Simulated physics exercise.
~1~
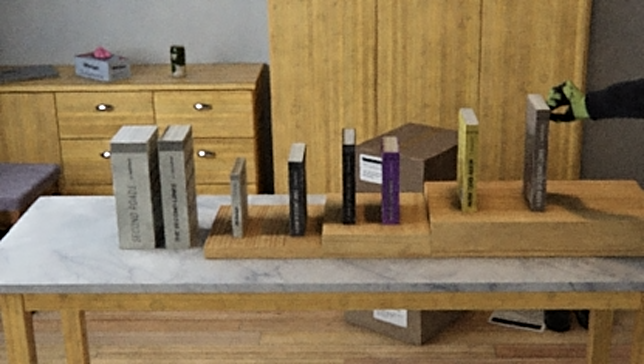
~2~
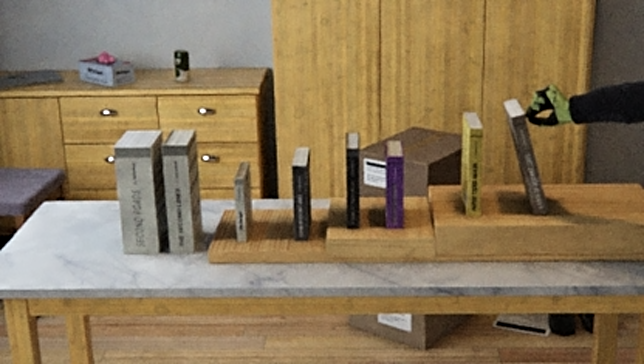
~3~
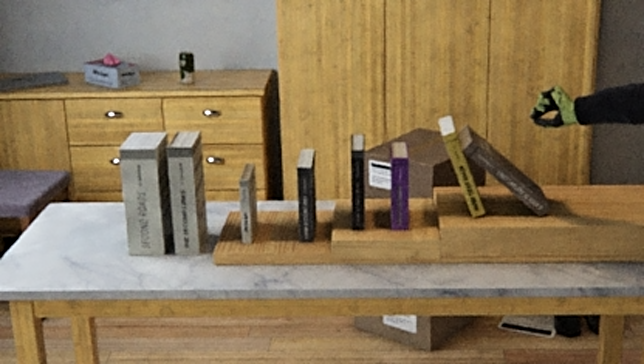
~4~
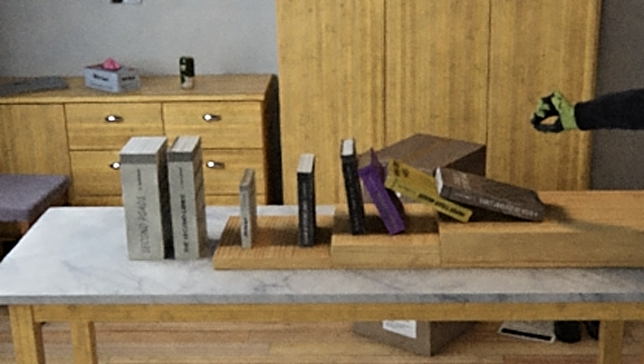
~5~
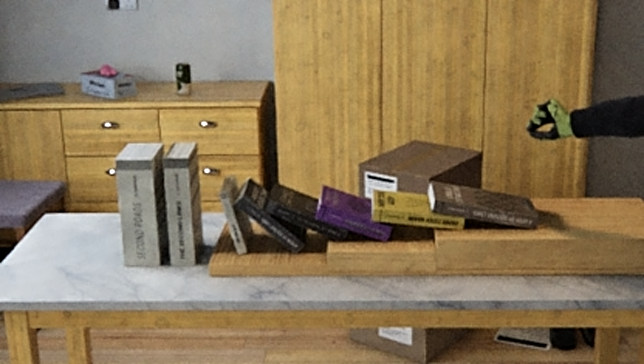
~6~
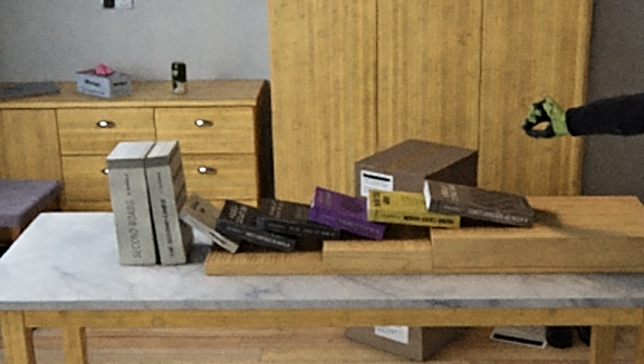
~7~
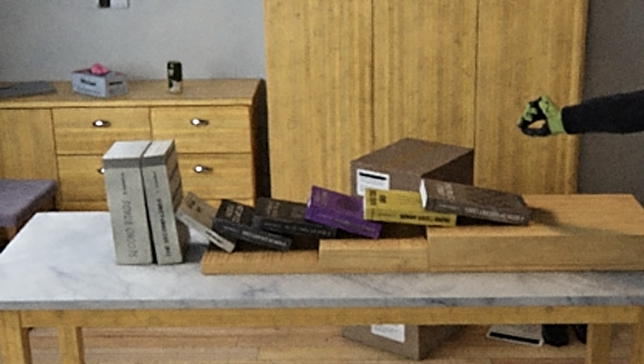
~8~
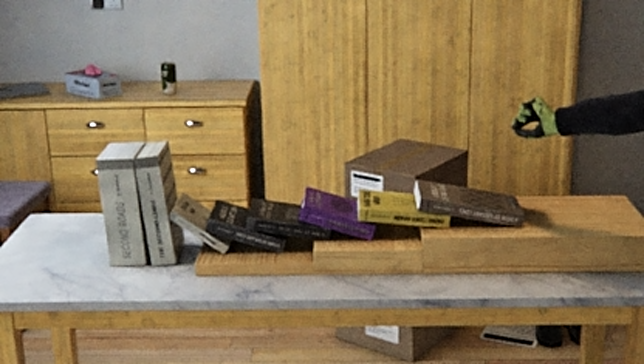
Eight upright books form a row along low wooden steps and a pale marble-topped table, seen from the front by a slightly swaying camera, with wooden cabinets behind. A gloved hand at the right tips the grey-brown book on the highest level leftward into the yellow one, then stays back. The yellow book falls against the purple one, and the dark books and small grey book topple in turn down the steps. The small book comes to rest leaning against the two thick grey books at the left, which remain standing, now pressed together.
